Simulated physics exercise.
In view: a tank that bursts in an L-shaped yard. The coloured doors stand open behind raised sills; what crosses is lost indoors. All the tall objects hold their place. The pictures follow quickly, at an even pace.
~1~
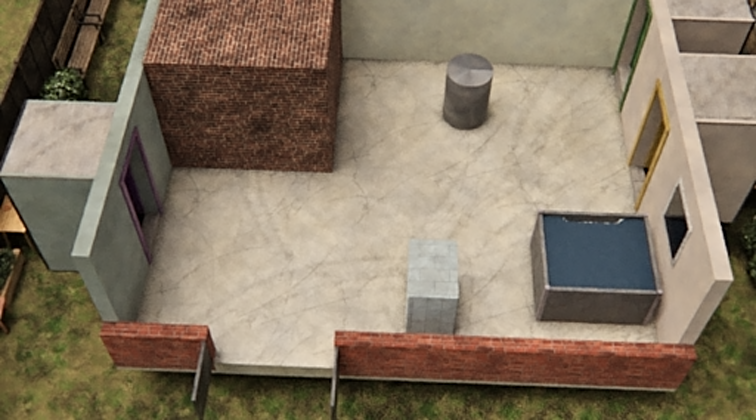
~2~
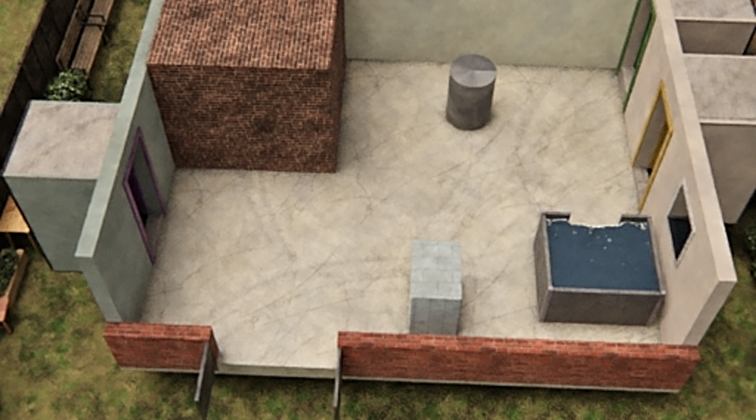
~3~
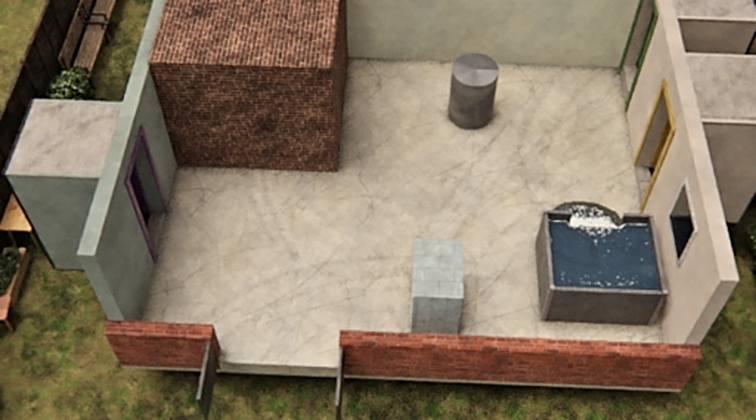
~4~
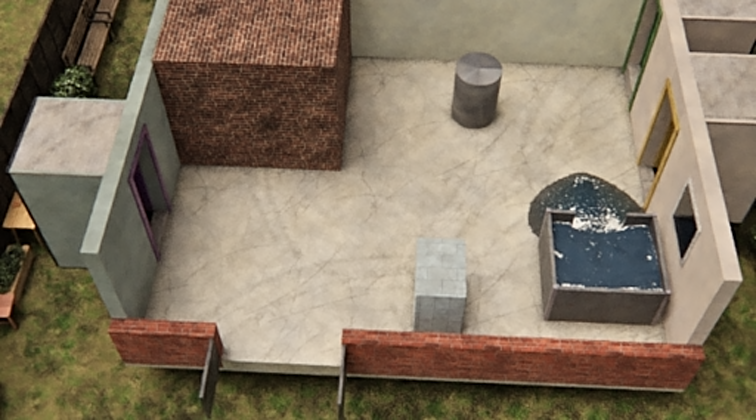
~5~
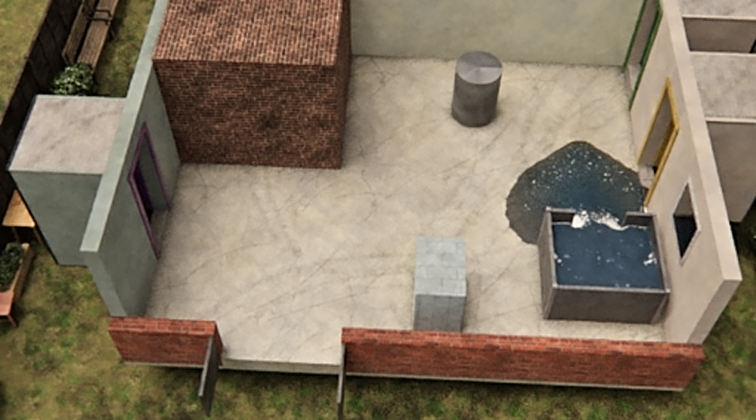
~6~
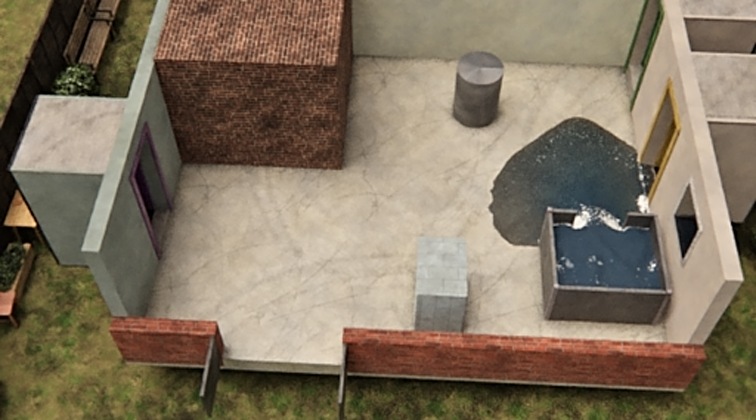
We see a walled yard with a brick block, a grey cylinder and a full water tank, whose far side breaks open; water pours through the gap and spreads in a widening dark pool across the pale floor behind it.
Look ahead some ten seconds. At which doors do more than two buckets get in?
The purple door admits no more than that; the yellow door lets in a lot; the green door admits no more than that.
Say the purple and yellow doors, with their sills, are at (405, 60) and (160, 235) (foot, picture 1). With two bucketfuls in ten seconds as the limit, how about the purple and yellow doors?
One by one: The purple one keeps below it; the yellow one holds.
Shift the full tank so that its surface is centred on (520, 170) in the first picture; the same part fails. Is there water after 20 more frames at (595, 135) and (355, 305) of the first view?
One after the other: Wet, clear.
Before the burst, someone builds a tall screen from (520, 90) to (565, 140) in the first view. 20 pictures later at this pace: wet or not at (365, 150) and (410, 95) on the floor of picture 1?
As listed: Awash, under water.
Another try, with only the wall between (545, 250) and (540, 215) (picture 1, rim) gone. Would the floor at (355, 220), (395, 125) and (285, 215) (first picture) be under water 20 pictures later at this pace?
In that order: Wet, flooded, flooded.
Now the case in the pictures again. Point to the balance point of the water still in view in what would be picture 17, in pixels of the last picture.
Near (574, 192).
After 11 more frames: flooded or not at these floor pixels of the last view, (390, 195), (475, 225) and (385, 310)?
In that order: Clear, not flooded, dry.
A moment on, water covers 30 % of the floor; the purple door not reached, the yellow door over two buckets in, the green door wet at the sill, nothing in.
Next, water covers 35 % of the floor; the purple door not reached, the yellow door over two buckets in, the green door wet at the sill, nothing in.
Then, water covers 40 % of the floor; the purple door not reached, the yellow door far over two buckets in, the green door under two buckets in.
Later, water covers 55 % of the floor; the purple door not reached, the yellow door far over two buckets in, the green door under two buckets in.
In the end, water covers 80 % of the floor; the purple door not reached, the yellow door far over two buckets in, the green door under two buckets in.
